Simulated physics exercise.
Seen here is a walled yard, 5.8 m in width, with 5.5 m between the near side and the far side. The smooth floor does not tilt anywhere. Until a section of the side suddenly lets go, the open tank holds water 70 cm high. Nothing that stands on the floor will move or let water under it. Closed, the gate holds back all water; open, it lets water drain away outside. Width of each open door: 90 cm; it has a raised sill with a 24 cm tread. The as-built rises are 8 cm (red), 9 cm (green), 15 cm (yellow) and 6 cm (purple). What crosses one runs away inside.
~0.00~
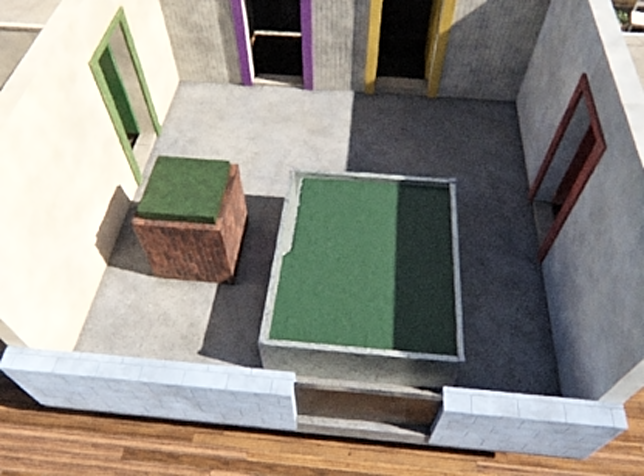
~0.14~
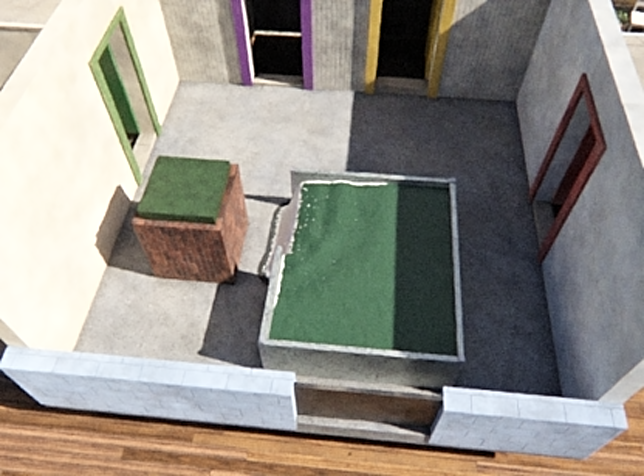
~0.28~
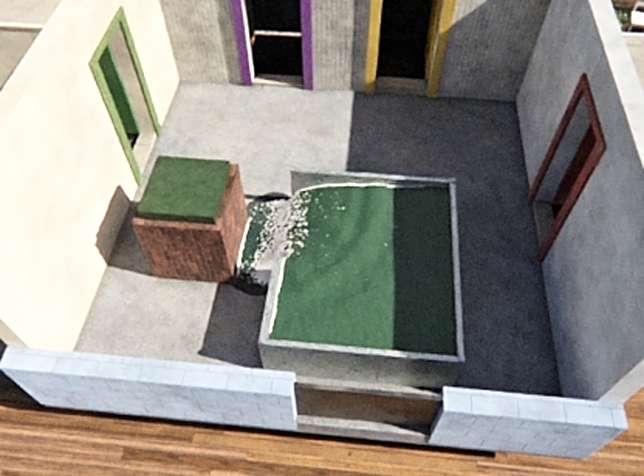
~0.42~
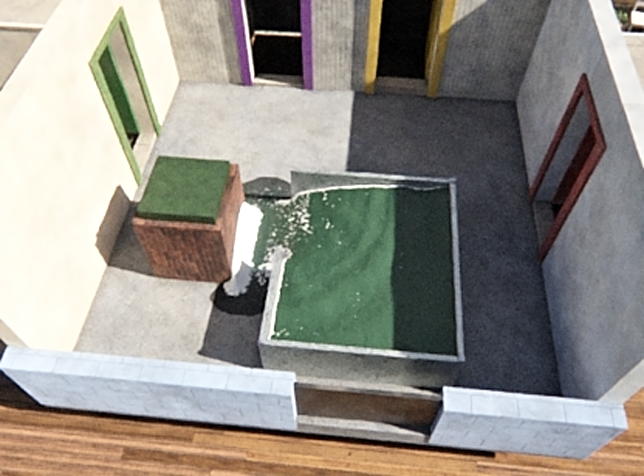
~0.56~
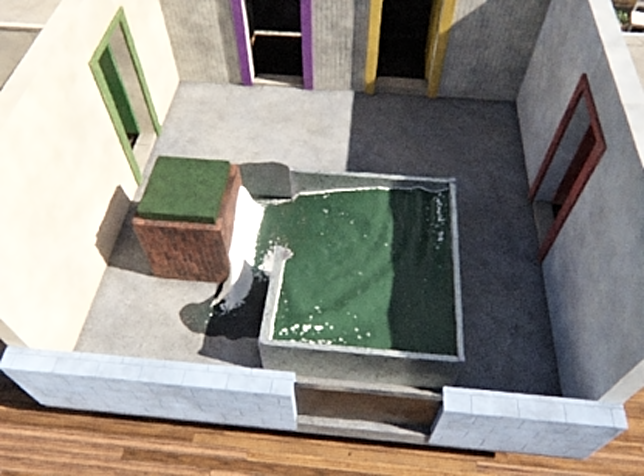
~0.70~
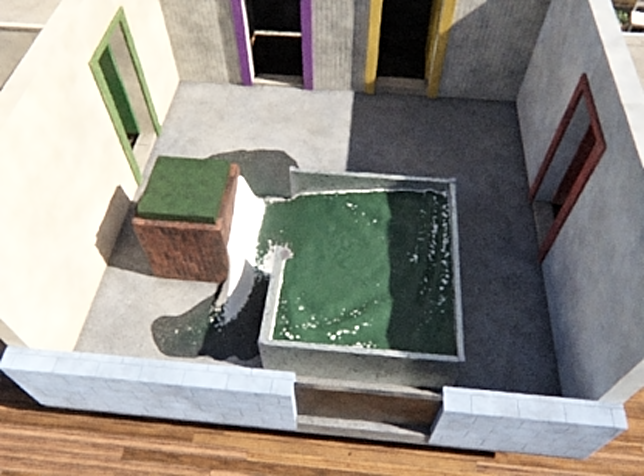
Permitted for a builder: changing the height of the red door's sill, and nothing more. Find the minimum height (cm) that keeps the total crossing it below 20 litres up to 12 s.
The minimum is roughly 7.5 cm.
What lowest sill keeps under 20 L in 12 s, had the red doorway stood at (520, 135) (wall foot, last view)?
Minimum: About 11.5 cm.
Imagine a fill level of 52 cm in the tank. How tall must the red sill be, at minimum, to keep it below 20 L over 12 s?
Then around 5.0 centimetres.
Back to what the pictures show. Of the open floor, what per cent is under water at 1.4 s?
Wet: Close to 35 %.
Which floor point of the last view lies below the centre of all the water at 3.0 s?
Look at about (293, 256) in the last view.
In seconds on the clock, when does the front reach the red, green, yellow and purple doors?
Arrives: Red 4.5 s / green 0.9 s / yellow 2.6 s / purple 1.6 s.
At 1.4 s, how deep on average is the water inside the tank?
The mean depth is roughly 50 cm.
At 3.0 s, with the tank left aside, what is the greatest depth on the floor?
About 35 cm at most.
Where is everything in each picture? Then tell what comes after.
The first picture shows the open tank at (366, 257) is whole and still, 70 cm deep; the red door at (560, 180) is dry.
In the second picture, the front is at (263, 273), 0.3 m from the gap at (291, 233); 0.2 m2 of floor is wet, 70 cm left at the back.
In the third picture, the gap is at (291, 234), the front 0.7 m out at a hidden place; the back of the open tank holds 70 cm.
In the fourth picture, the front is at a hidden place, 1.1 m from the gap at (291, 235); 1.5 m2 of floor is wet, 70 cm left at the back.
In the fifth picture, water pours out at (291, 235) and has run 1.7 m, to a hidden place; about 6 cm deep outside, 68 cm at the back.
In the sixth picture, the front is at a hidden place, 2.2 m from the gap at (291, 234); 3.3 m2 of floor is wet, 60 cm left at the back; the red door at (560, 180), 3.4 m from the gap, is still 3.5 m from the nearest water.
After 1.4 s water covers 35 % of the floor, deepest (56 cm) near (247, 242); it has not reached the red door.
After 3.0 s water covers 55 % of the floor, deepest (35 cm) near (260, 243); it has not reached the red door.
After 12.0 s water covers 100 % of the floor, deepest (17 cm) near (450, 416); 10 cm at the red door, 17 litres in over its 8 cm sill.
At the red door as built, the water arrived by 4.3 s and peaked near 12 cm at 9.6 s.
Run again over the same 12 s with other heights there, 27 litres in over 7 cm, 6 litres over 9.5 cm. The limit of 20 litres is kept from about 7.5 cm up.
